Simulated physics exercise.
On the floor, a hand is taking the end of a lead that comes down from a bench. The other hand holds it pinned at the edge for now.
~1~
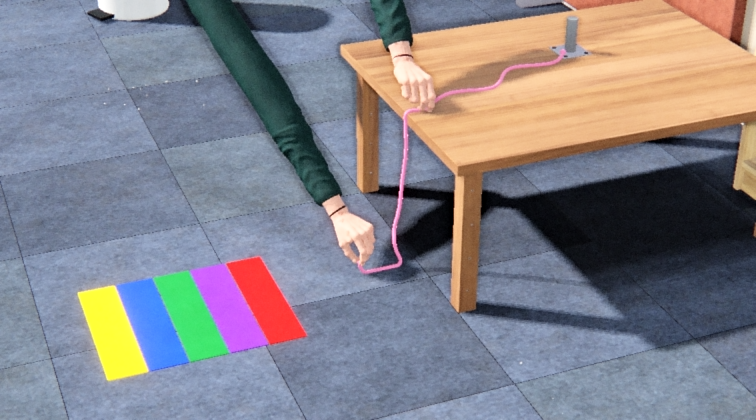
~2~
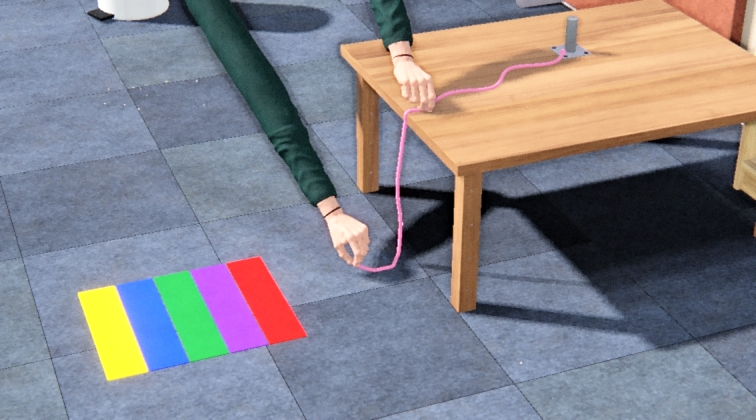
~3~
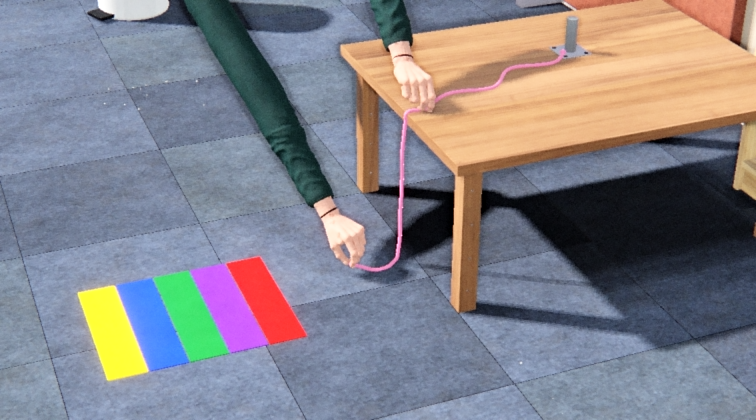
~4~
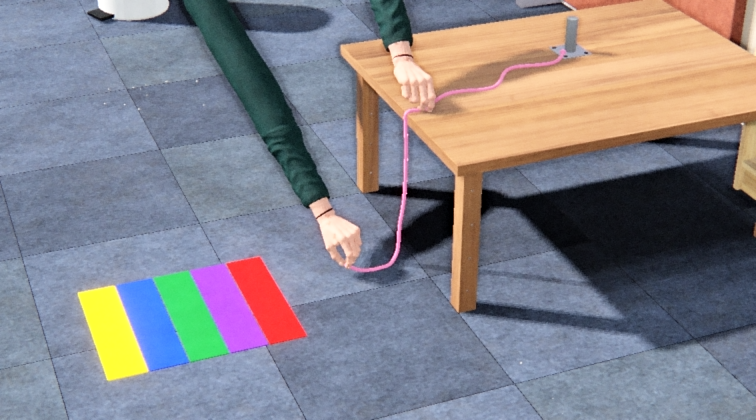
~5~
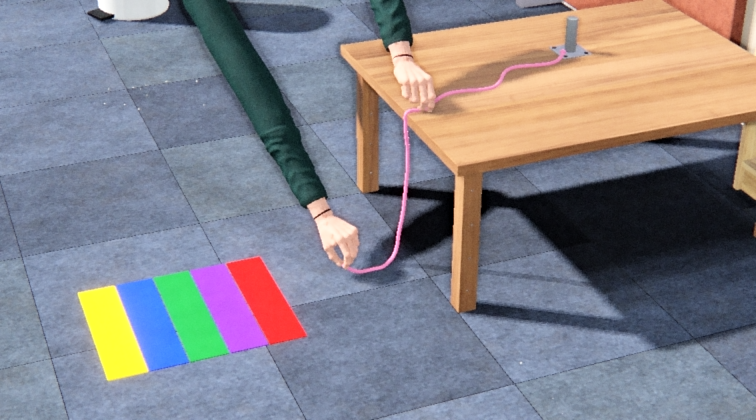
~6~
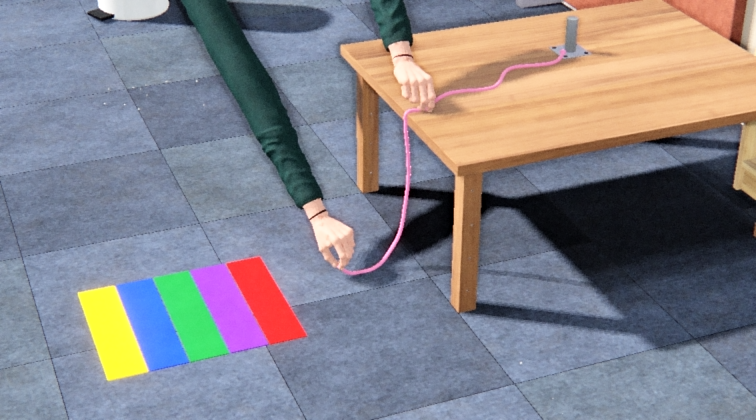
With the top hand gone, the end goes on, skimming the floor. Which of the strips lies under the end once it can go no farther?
The purple one.
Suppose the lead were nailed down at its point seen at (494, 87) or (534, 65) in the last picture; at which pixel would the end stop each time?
Try one gives about (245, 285); try two, about (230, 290).
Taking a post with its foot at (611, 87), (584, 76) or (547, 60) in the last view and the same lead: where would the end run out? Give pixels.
Try by try: (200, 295), (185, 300) and (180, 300).
A little later, end near (291, 276); short of the strips.
Next, end near (248, 285); over red.
When it is tight, end near (224, 290); over purple. It halts on the purple strip.
